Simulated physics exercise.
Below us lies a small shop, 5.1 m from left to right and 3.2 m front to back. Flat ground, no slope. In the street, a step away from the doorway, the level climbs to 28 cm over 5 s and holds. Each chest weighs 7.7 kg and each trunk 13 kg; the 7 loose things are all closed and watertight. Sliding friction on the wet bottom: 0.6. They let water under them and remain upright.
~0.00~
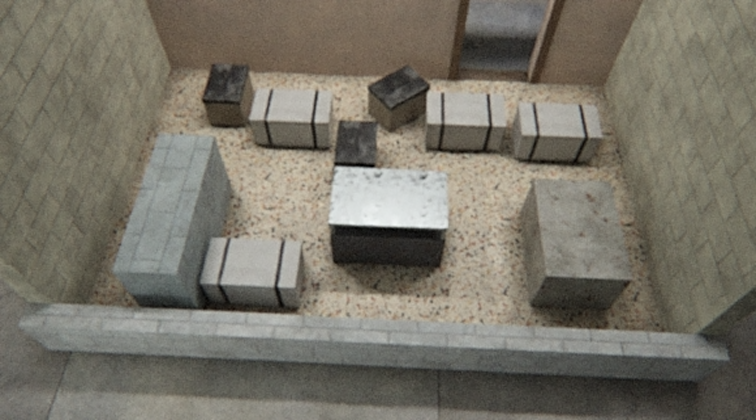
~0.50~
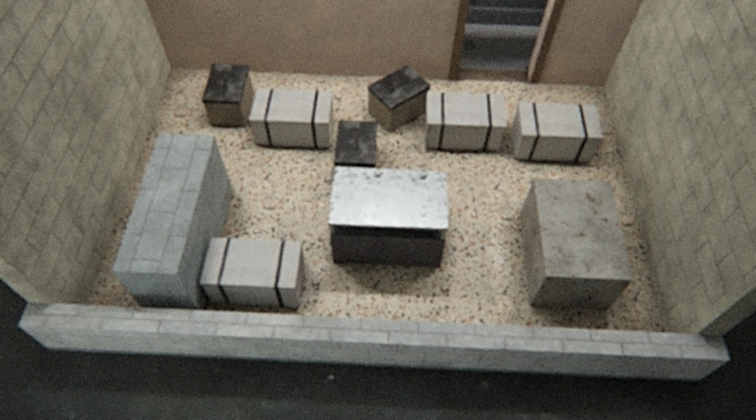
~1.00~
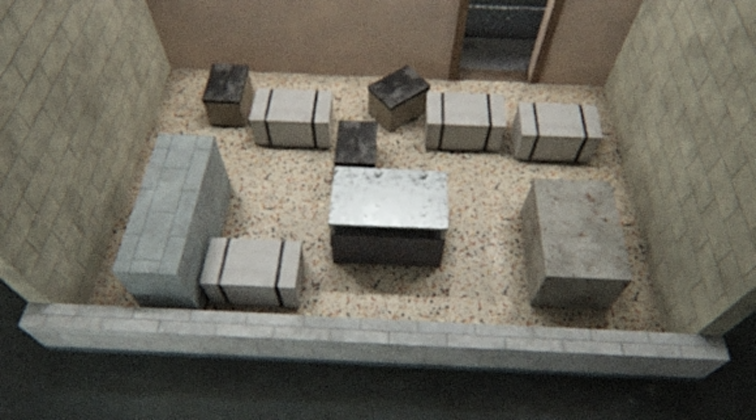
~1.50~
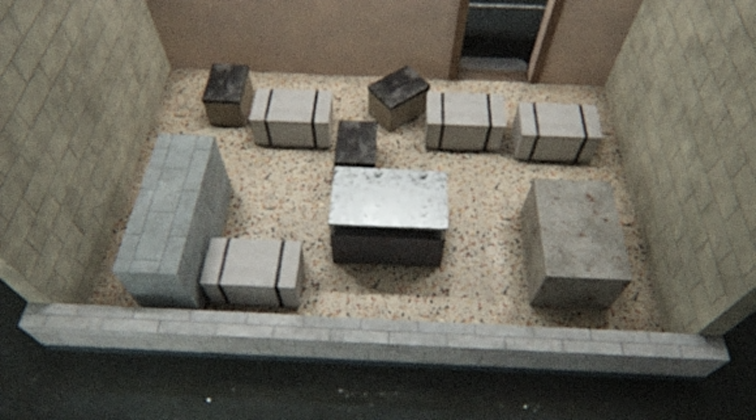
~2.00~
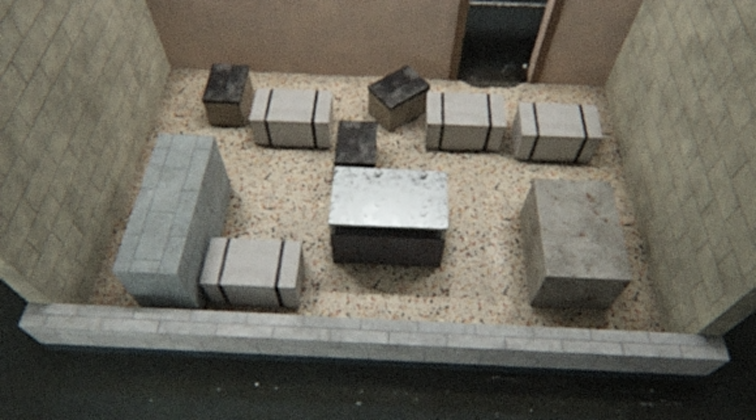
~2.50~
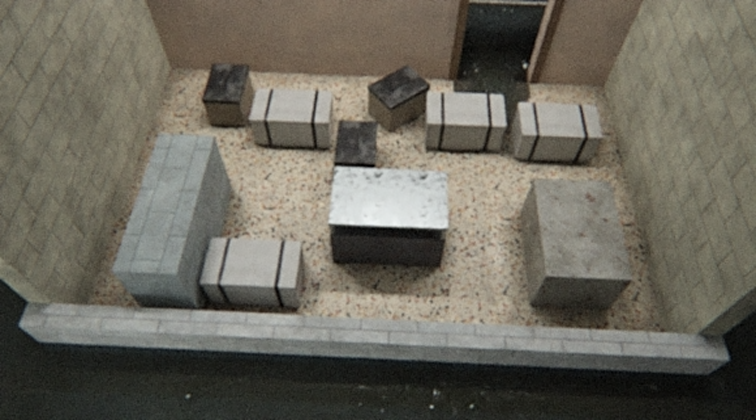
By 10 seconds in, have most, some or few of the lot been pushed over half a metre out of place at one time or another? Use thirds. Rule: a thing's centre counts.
Some - one to two thirds.
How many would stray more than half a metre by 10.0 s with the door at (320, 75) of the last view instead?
Result: 4 of them.
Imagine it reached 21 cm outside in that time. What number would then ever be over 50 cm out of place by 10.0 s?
In that case the number is 3.
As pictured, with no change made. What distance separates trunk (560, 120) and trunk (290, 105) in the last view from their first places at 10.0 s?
First 50 cm, then 10 cm.
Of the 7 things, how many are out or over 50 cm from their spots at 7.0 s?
By that point, 2.
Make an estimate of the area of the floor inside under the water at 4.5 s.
Roughly 5.5 m2 of it is wet.
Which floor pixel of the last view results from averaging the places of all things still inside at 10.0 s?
They average out to somewhere around (311, 160).
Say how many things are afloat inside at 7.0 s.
I'd say 2 of them.
After 3.5 s 0 of 7 are over 50 cm from their spots; 0 afloat.
After 4.5 s 2 of 7 are over 50 cm from their spots; 0 afloat.
After 7.0 s 2 of 7 are over 50 cm from their spots; 2 afloat.
After 10.0 s 3 of 7 are over 50 cm from their spots, and 3 have been at some point; 4 afloat.
